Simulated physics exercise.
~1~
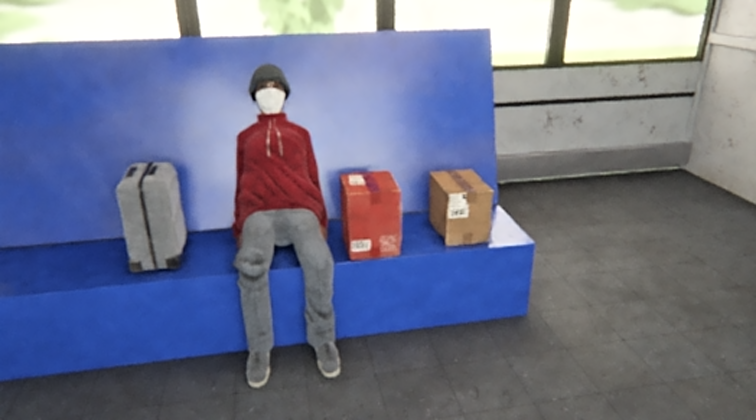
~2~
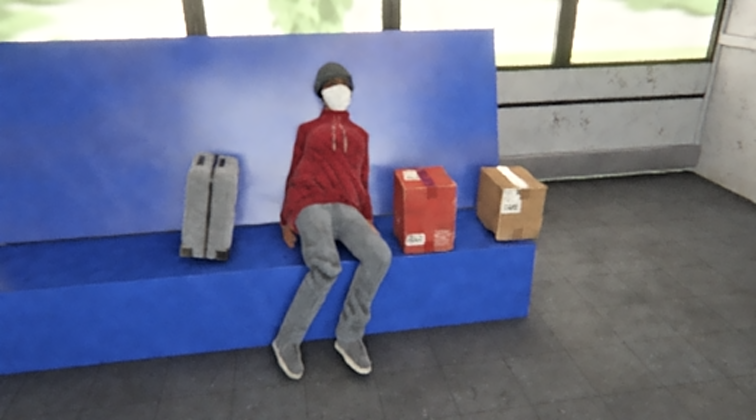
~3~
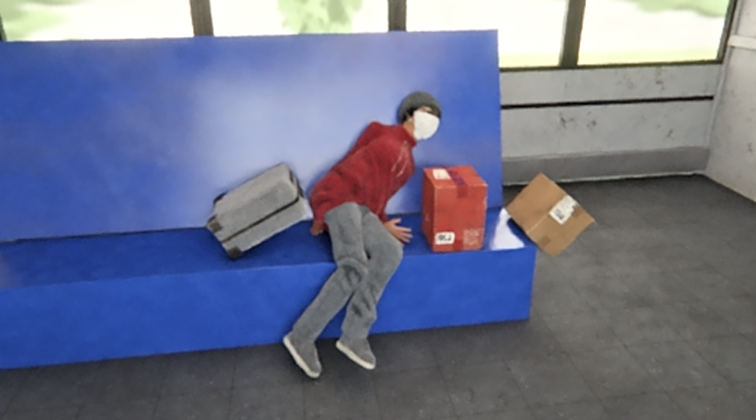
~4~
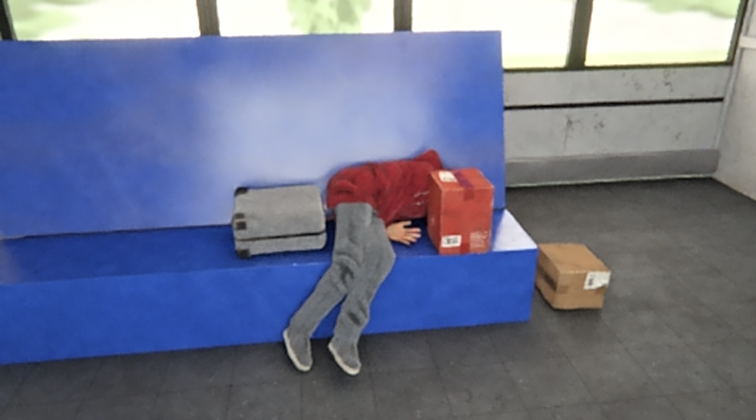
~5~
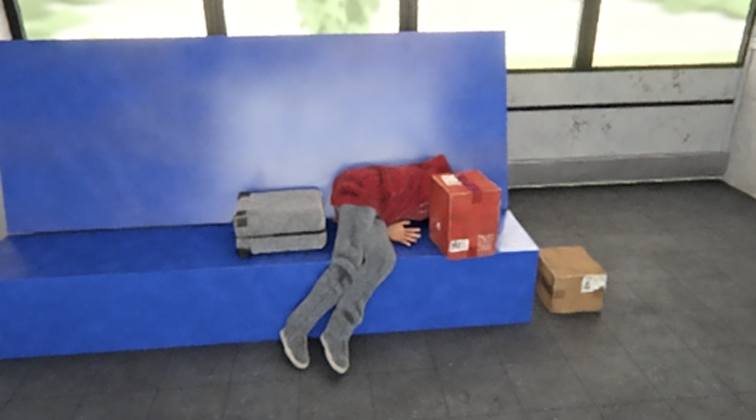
A limp figure in a red top, grey trousers, dark cap and white face mask sits slumped on a long blue bench, seen from the front and slightly above. A grey case stands to the left, with a red box and a brown box to the right. Everything slides right along the seat, and the grey case leans. The sleeper topples sideways towards the red box as the case tips over and the brown box tilts off the bench end. The brown box finishes on the dark floor, while the sleeper lies folded behind the upright red box, hips still on the seat.
